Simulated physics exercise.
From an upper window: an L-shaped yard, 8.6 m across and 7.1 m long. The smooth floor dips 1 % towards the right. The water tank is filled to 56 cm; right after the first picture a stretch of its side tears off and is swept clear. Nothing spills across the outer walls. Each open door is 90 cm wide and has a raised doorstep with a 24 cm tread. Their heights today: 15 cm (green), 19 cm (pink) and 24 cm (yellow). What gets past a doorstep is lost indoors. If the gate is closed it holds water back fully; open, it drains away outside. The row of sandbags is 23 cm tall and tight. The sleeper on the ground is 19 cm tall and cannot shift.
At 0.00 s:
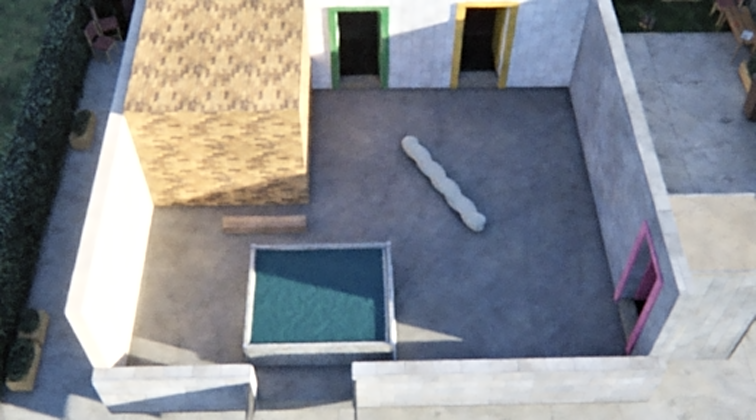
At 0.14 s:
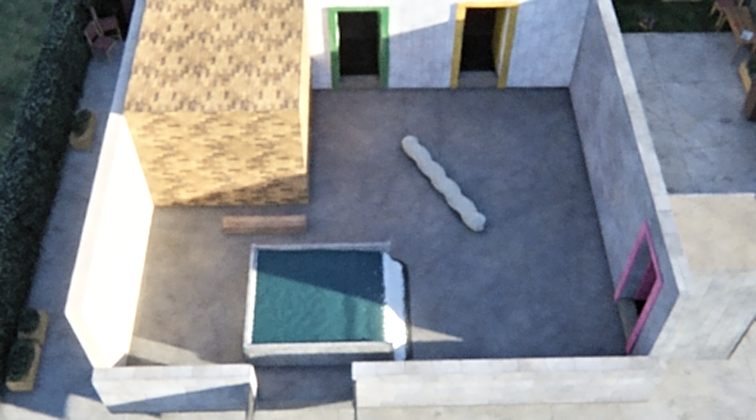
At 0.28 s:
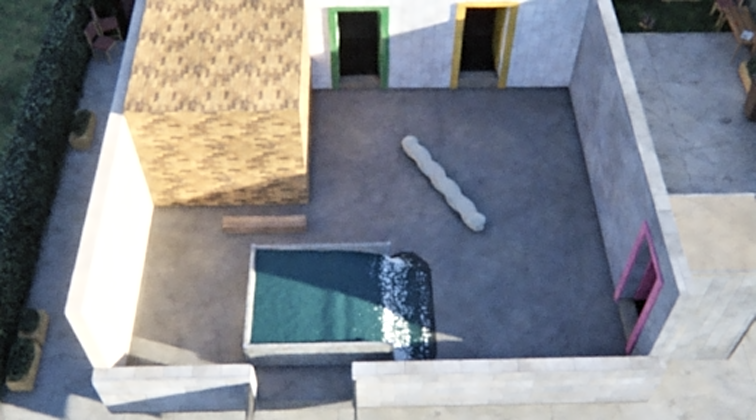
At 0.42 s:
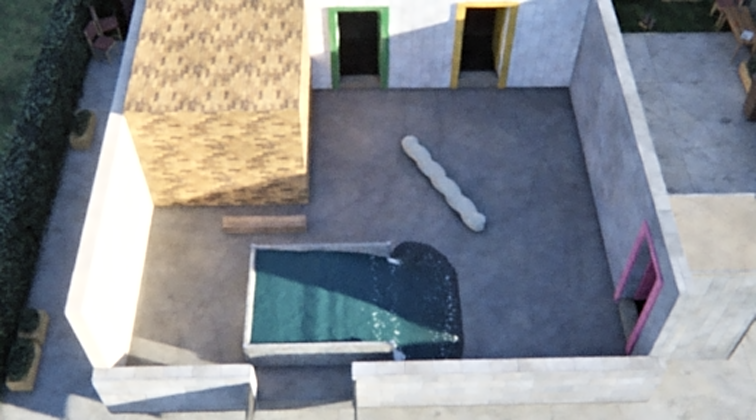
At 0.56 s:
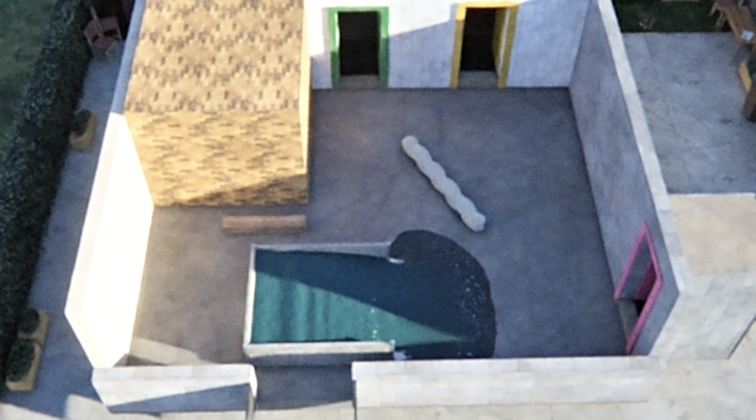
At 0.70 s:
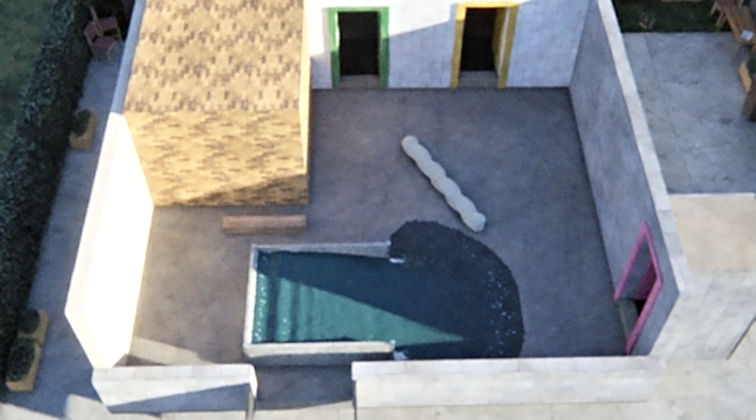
The clip shows a walled yard with green, yellow and pink doorways and a rectangular water tank, whose right side breaks open as water pours out and spreads rightward across the grey floor in a widening, rounded dark sheet.
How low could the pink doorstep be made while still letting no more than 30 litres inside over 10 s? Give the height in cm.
At least 26 cm or so.
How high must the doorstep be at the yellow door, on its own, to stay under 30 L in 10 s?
About 9.0 cm at yellow.
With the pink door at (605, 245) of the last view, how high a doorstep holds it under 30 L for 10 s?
Roughly 19 cm.
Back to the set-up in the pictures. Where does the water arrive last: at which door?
Last comes the green one.
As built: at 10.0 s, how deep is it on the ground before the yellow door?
About 9.5 cm.
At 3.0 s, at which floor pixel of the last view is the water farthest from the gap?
At about (572, 125).
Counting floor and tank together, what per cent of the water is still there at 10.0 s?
Roughly 96 in a hundred.
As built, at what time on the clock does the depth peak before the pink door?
Around 2.6 s.
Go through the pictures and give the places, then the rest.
In the first frame, still water, 56 cm deep, in the water tank at (320, 295); the pink door at (636, 295) is dry.
In the second frame, water pours out at (388, 305) and has run 0.3 m, to (406, 359); about 7 cm deep outside, 56 cm at the back.
In the third frame, water pours out at (388, 306) and has run 0.7 m, to (431, 356); about 11 cm deep outside, 56 cm at the back.
In the fourth frame, water pours out at (388, 307) and has run 1.2 m, to (458, 349); about 9 cm deep outside, 56 cm at the back.
In the fifth frame, water pours out at (388, 307) and has run 1.8 m, to (491, 333); about 7 cm deep outside, 55 cm at the back.
In the sixth frame, the front is at (518, 333), 2.3 m from the gap at (388, 307); 6.1 m2 of floor is wet, 51 cm left at the back; 1.9 m in a straight line remain to the pink door at (636, 295).
After 1.4 s water covers 25 % of the floor, deepest (24 cm) near (402, 338); 7 cm at the pink door, 0 litres in over its 19 cm doorstep.
After 3.0 s water covers 35 % of the floor, deepest (36 cm) near (626, 372); 33 cm at the pink door, 57 litres in over its 19 cm doorstep.
After 10.0 s water covers 75 % of the floor, deepest (12 cm) near (568, 106); 8 cm at the pink door, 112 litres in over its 19 cm doorstep.
At the pink door as built, the water arrived by 1.3 s and peaked near 34 cm at 2.6 s.
With a doorstep of 23.5 cm, 51 litres would have come in within the 10 s; with 32 cm, 5 litres. So under 30 litres takes about 26 cm.
